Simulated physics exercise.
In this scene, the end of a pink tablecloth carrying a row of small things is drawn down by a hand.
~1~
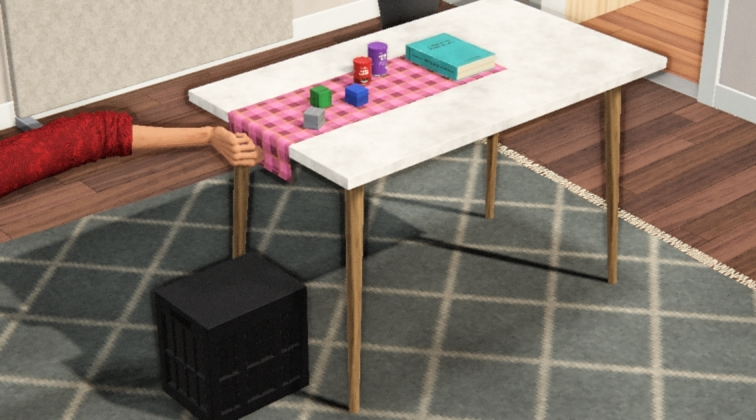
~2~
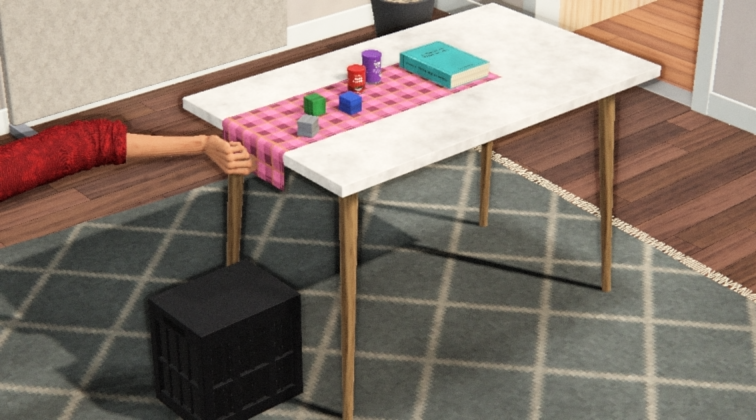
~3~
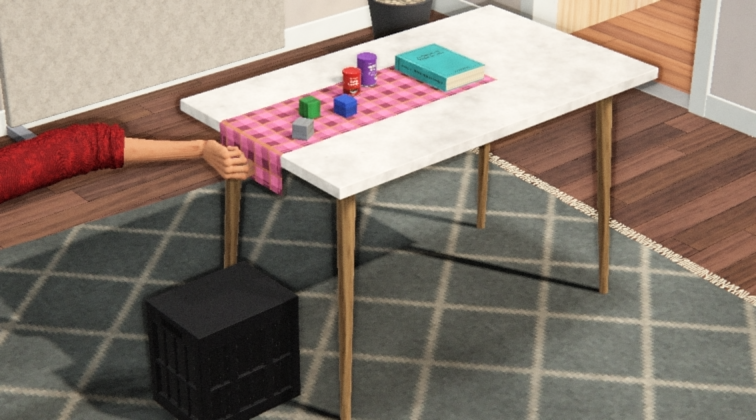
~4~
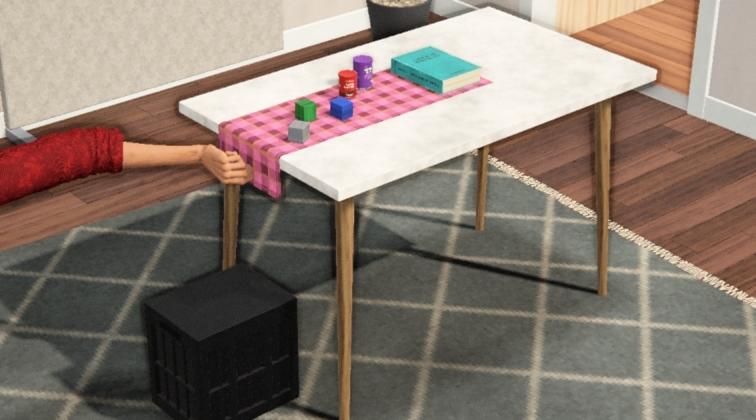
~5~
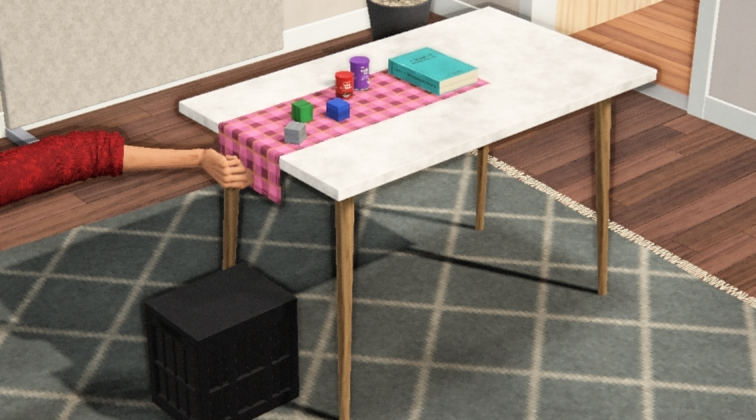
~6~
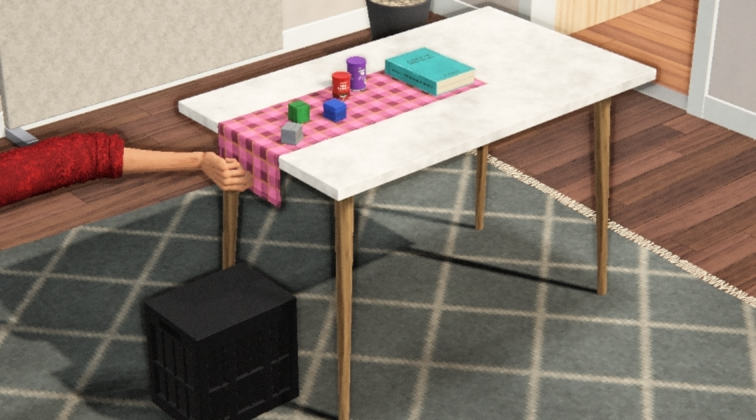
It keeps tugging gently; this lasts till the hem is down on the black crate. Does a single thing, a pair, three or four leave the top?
The drop count comes to three.
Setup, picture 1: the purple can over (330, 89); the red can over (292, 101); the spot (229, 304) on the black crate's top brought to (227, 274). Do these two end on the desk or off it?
Here's what happens: The purple can remains aboard, the red can leaves its perch.
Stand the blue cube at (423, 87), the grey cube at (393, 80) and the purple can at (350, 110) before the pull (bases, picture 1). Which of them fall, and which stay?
My call: The blue cube hangs on; the grey cube hangs on; the purple can takes a tumble.
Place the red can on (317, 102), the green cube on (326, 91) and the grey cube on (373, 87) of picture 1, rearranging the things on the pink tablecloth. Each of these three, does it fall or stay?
Of the three, the red can ends off the top, the green cube ends off the top and the grey cube stays aloft.
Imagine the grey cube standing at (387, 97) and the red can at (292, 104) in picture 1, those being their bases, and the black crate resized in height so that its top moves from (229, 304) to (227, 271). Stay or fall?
The grey cube? Safe. The red can? Lost.
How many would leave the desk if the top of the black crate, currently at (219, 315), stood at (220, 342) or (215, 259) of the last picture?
Then 4 and 1.
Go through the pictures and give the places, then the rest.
The first frame shows hem (291, 183); grey cube (314, 111); green cube (321, 89); blue cube (356, 88); red can (362, 60); purple can (377, 45); top of the crate (229, 304).
The second frame shows hem (284, 191); grey cube (308, 119).
The third frame shows hem (282, 196); green cube (310, 100).
The fourth frame shows hem (281, 201); blue cube (341, 101); top of the crate (219, 316).
The fifth frame shows hem (281, 205); red can (344, 74).
The sixth frame shows hem (281, 208); grey cube (292, 126); green cube (299, 104); blue cube (335, 103); red can (341, 75); purple can (356, 60).
Soon after, hem near (250, 245); grey cube gone.
Then, hem on the crate; grey cube, green cube and blue cube gone.
At rest, hem on the crate; grey cube, green cube and blue cube gone. The answer is three.
